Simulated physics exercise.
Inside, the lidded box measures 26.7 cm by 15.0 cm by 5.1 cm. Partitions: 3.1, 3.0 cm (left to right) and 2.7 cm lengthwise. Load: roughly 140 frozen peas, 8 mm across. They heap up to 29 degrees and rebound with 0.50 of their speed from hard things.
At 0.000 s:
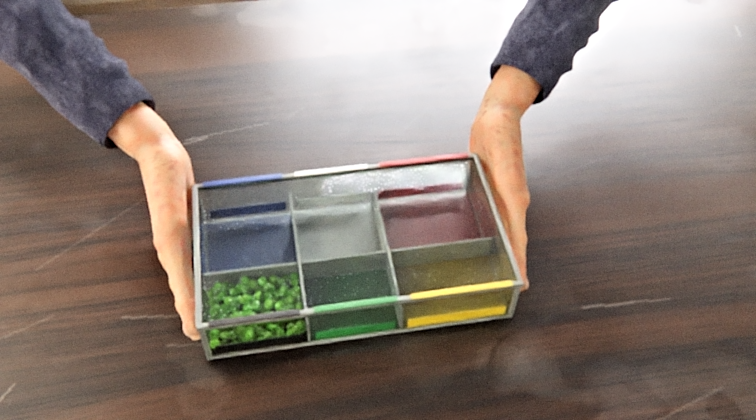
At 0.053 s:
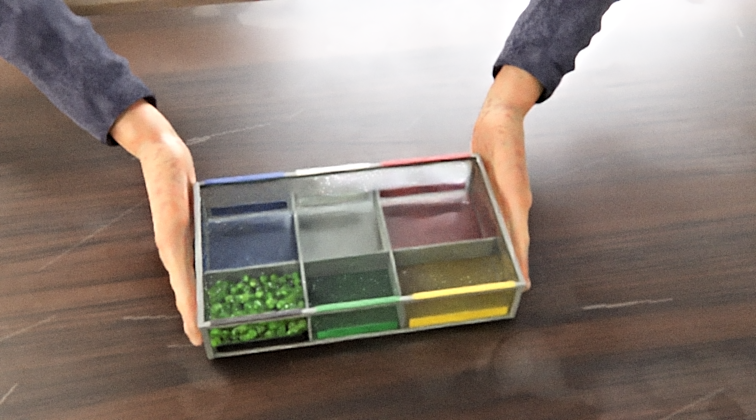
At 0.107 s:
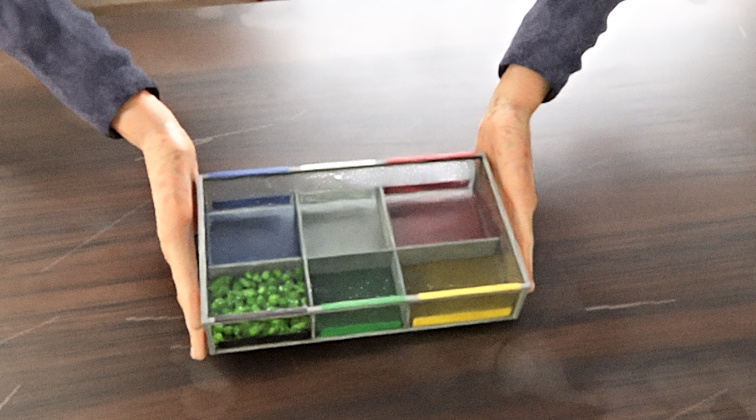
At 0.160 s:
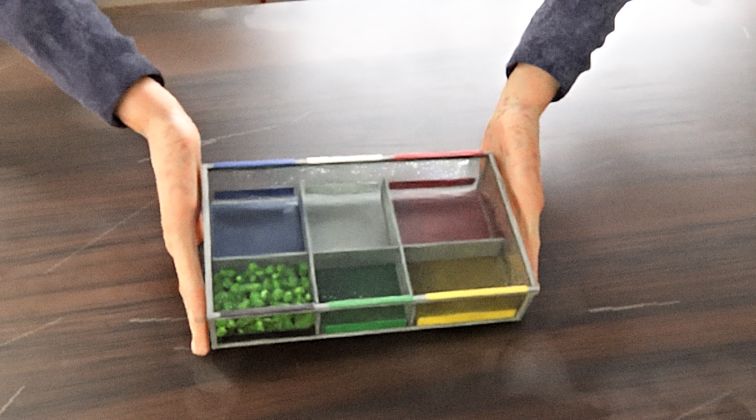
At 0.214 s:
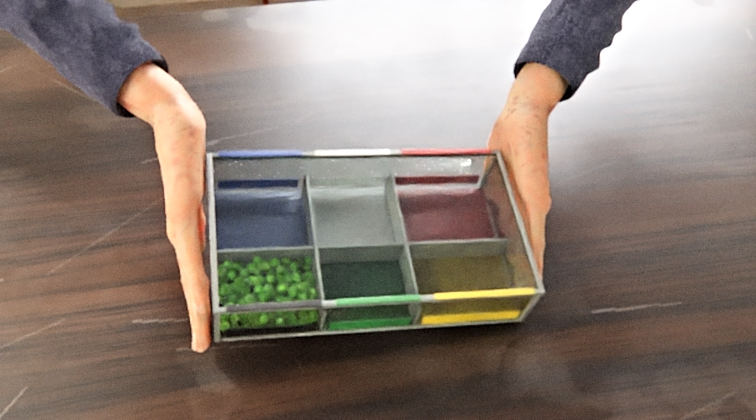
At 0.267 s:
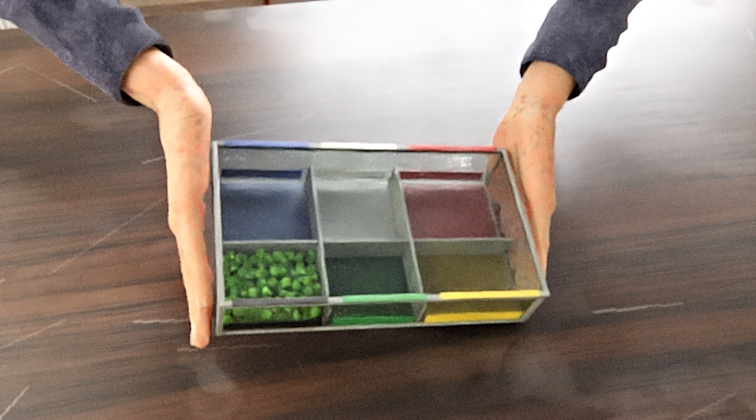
A clear lidded box with six colour-marked compartments, green peas filling only the front left one, was held between two hands over a dark wooden table and tilted slightly, its right front corner lowest.
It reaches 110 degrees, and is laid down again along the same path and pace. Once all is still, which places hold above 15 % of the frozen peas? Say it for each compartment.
Red compartment: Under; blue compartment: Under; green compartment: Under; yellow compartment: Over; white compartment: Under; black compartment: Over.
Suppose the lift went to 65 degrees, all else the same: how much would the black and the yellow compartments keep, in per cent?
Black 85; yellow 0.
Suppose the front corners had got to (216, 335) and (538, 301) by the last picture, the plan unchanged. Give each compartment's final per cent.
Red 0, blue 0, green 10, yellow 10, white 0, black 80.
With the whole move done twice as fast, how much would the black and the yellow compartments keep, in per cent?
In that case black 25; yellow 60.
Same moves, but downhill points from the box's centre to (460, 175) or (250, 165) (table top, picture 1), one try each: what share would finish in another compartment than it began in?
About 100 and 95 per cent.
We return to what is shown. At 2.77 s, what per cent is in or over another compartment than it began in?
Some 60 per cent.
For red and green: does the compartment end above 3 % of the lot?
Red no; green yes.
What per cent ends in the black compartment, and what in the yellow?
Black 40; yellow 50.
Then, at 1.77 s, tilt 110 degrees; green 15 %, yellow 20 %, black 65 %.
Then, at 2.77 s, tilt 51 degrees; green 10 %, yellow 50 %, black 40 %.
After 3.76 s, tilt 0 degrees; green 10 %, yellow 50 %, black 40 %.
By 4.3 s all is still; red 0 %, blue 0 %, green 10 %, yellow 50 %, white 0 %, black 40 %.
